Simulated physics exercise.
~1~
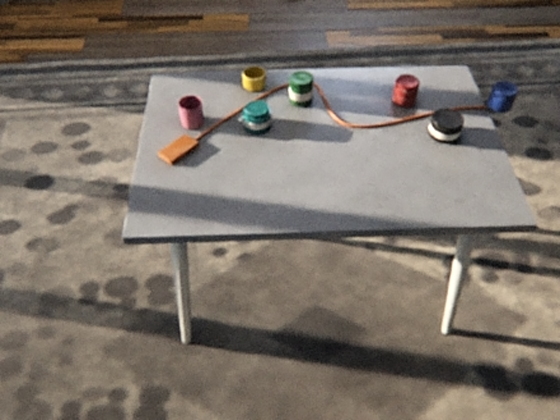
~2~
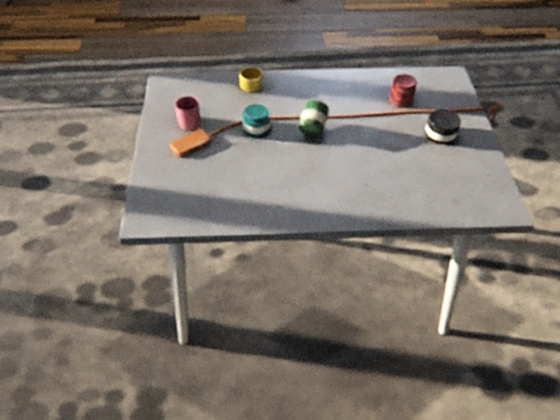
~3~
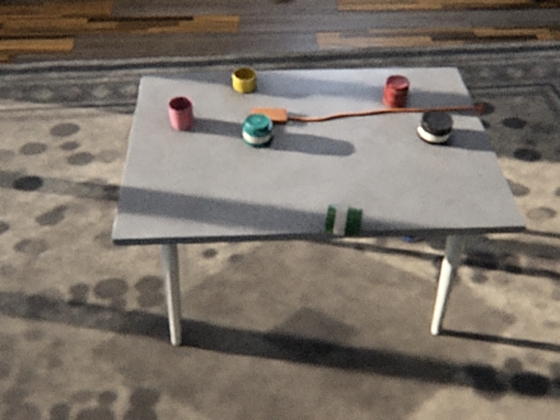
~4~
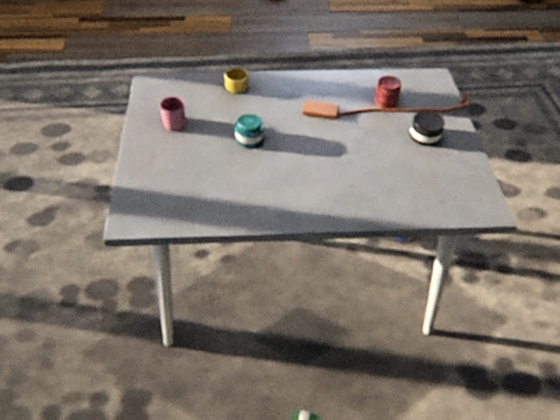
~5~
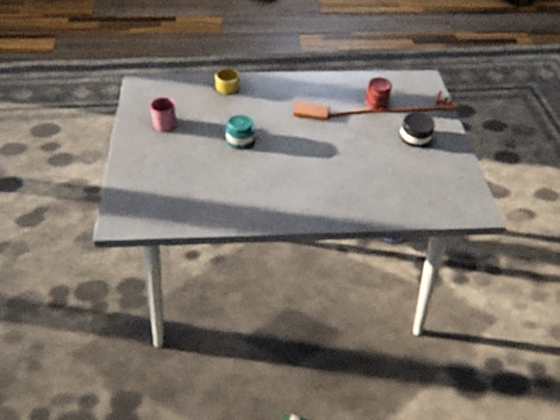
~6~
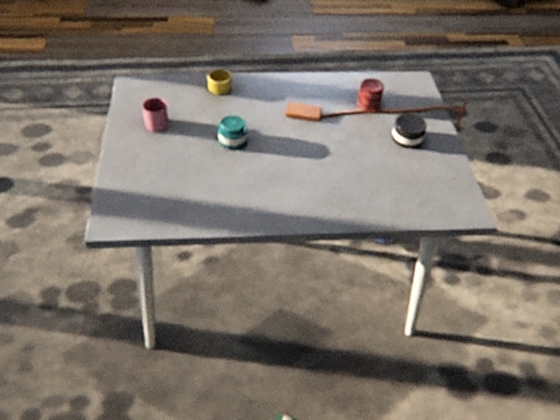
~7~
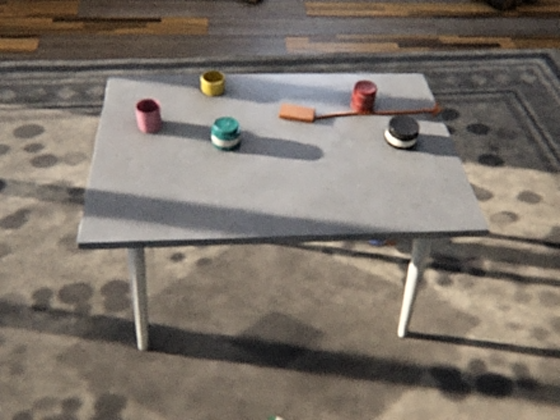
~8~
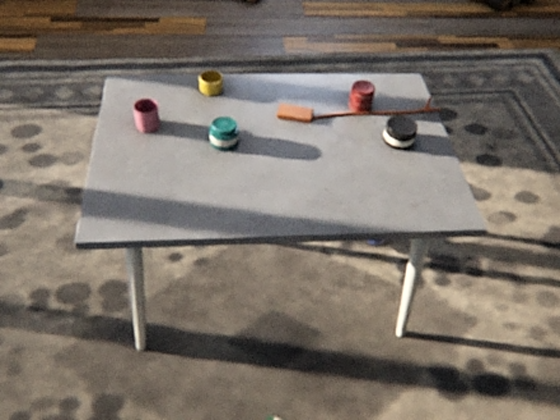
A gray table holds small containers as a cord drags an orange object right and green tin falls off.
